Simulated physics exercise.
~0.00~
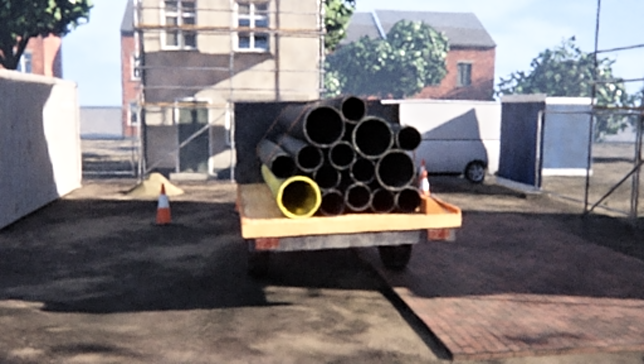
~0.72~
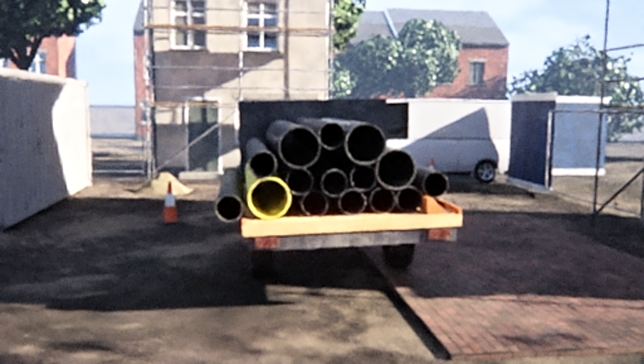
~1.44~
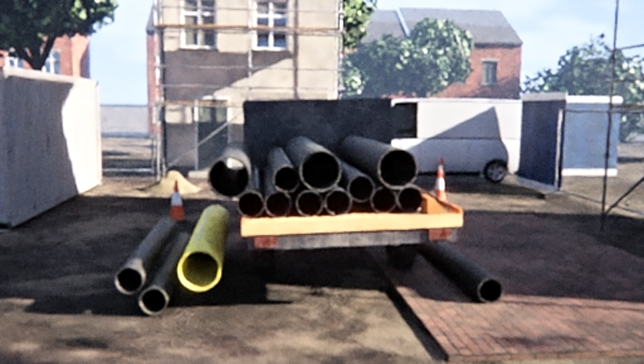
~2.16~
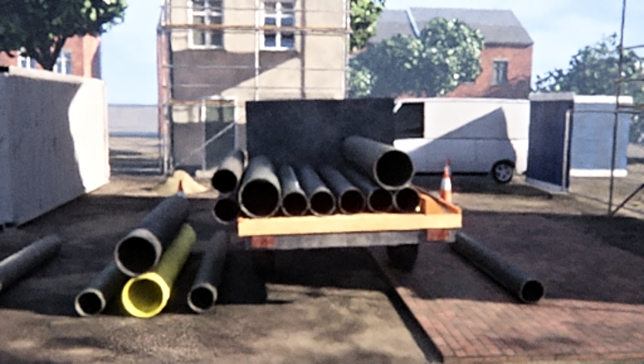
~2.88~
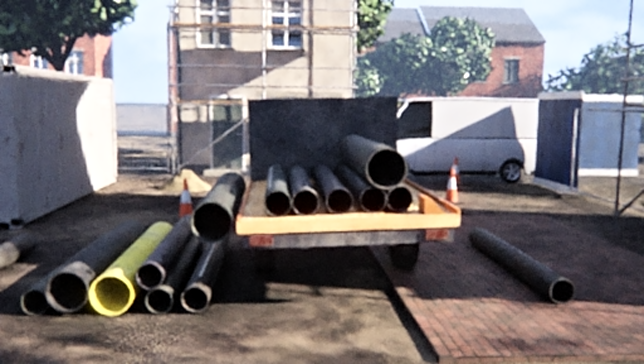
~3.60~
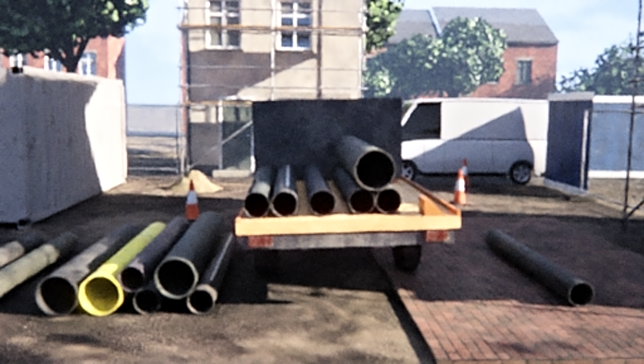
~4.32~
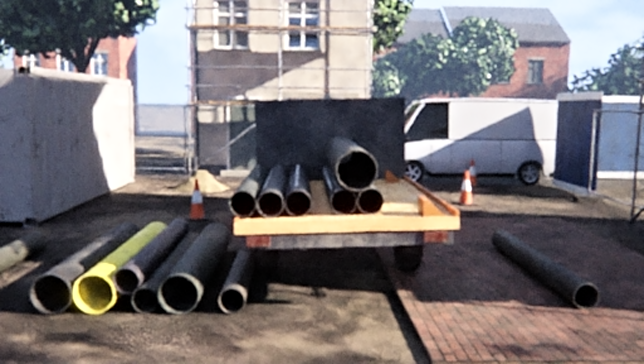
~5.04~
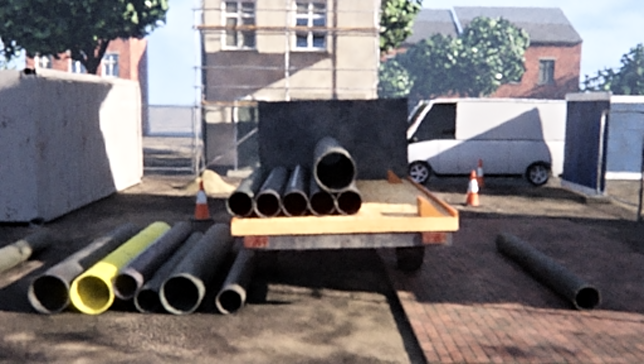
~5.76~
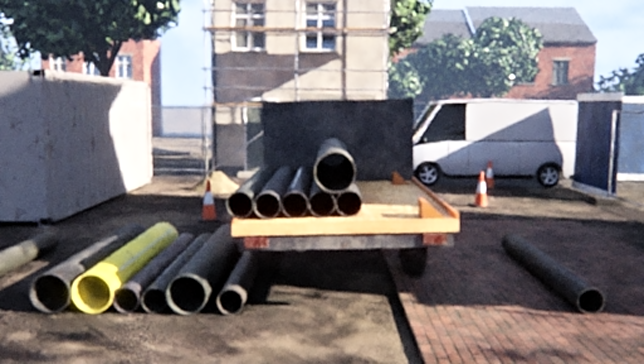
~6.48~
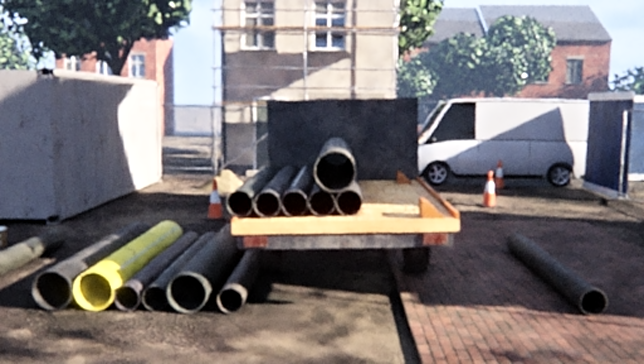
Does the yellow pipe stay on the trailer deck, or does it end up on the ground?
The yellow pipe drops off the left side of the trailer and ends up on the ground among other fallen pipes.
